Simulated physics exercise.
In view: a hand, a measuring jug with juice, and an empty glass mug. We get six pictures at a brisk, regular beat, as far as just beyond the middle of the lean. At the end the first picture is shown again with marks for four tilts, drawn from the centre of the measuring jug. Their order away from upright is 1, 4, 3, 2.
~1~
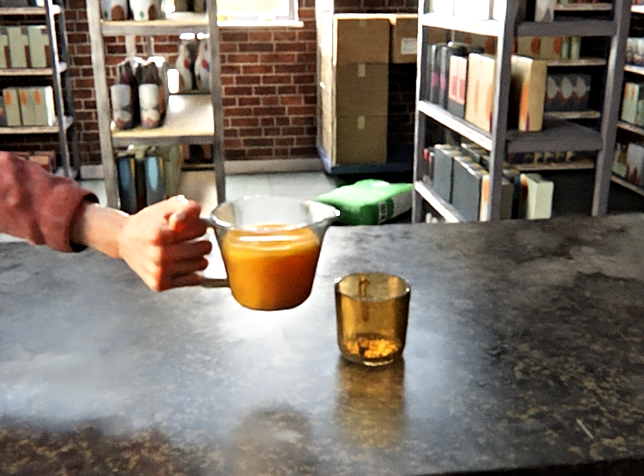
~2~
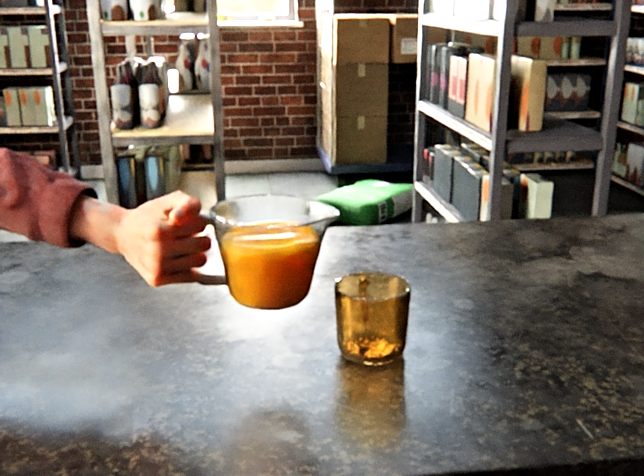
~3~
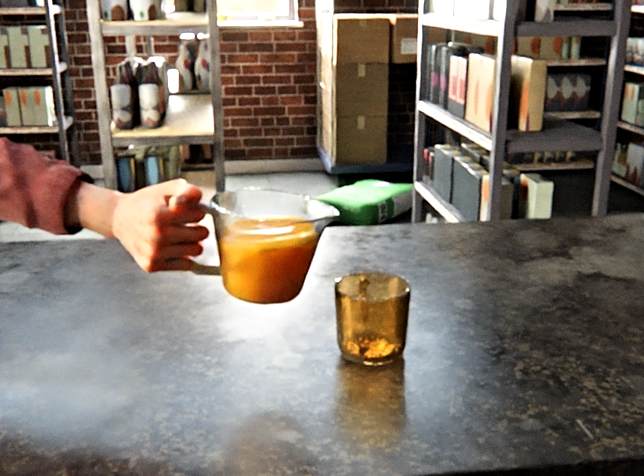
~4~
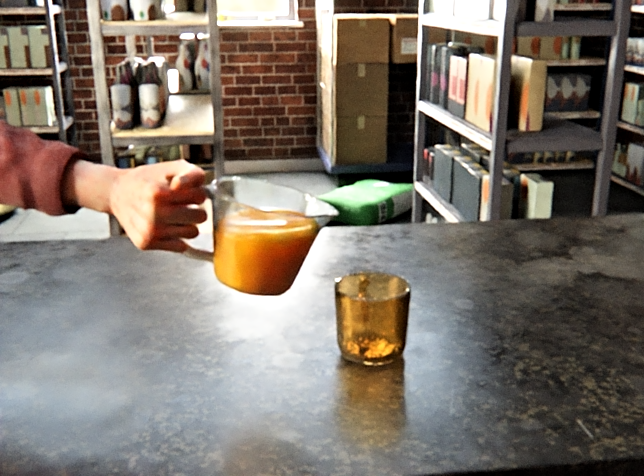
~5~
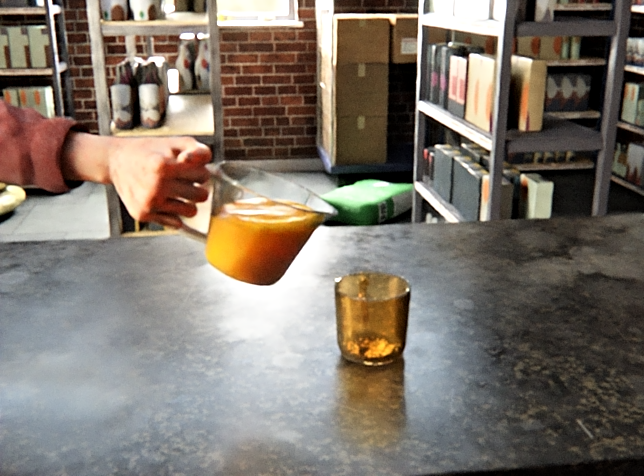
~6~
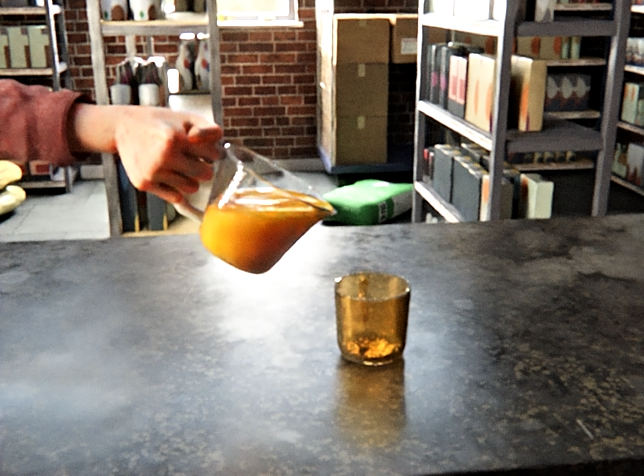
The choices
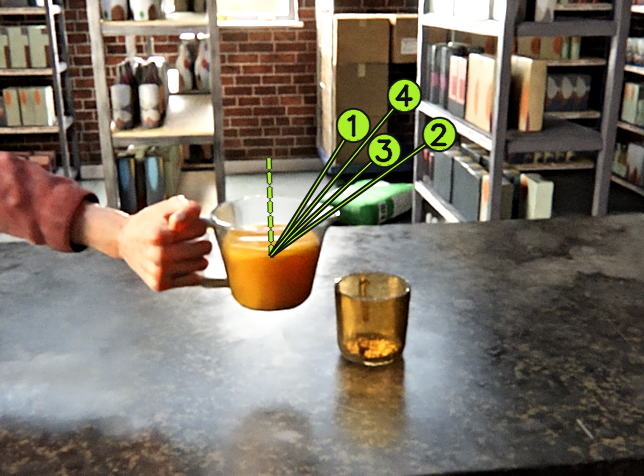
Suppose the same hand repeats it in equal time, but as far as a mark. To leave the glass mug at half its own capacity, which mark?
3 beats the others.
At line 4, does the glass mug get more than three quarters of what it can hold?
No, less.
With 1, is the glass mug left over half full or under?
Under half.
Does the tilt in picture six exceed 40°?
No.
On the marked copy, 1 at (344, 139); 2 at (425, 144); 3 at (371, 161); 4 at (393, 108).
For line 1, the glass mug ends with about 13 % of what it can hold.
For line 2, the glass mug ends with about 67 % of what it can hold; 7 % of the juice is spilt.
For line 3, the glass mug ends with about 50 % of what it can hold.
For line 4, the glass mug ends with about 29 % of what it can hold.
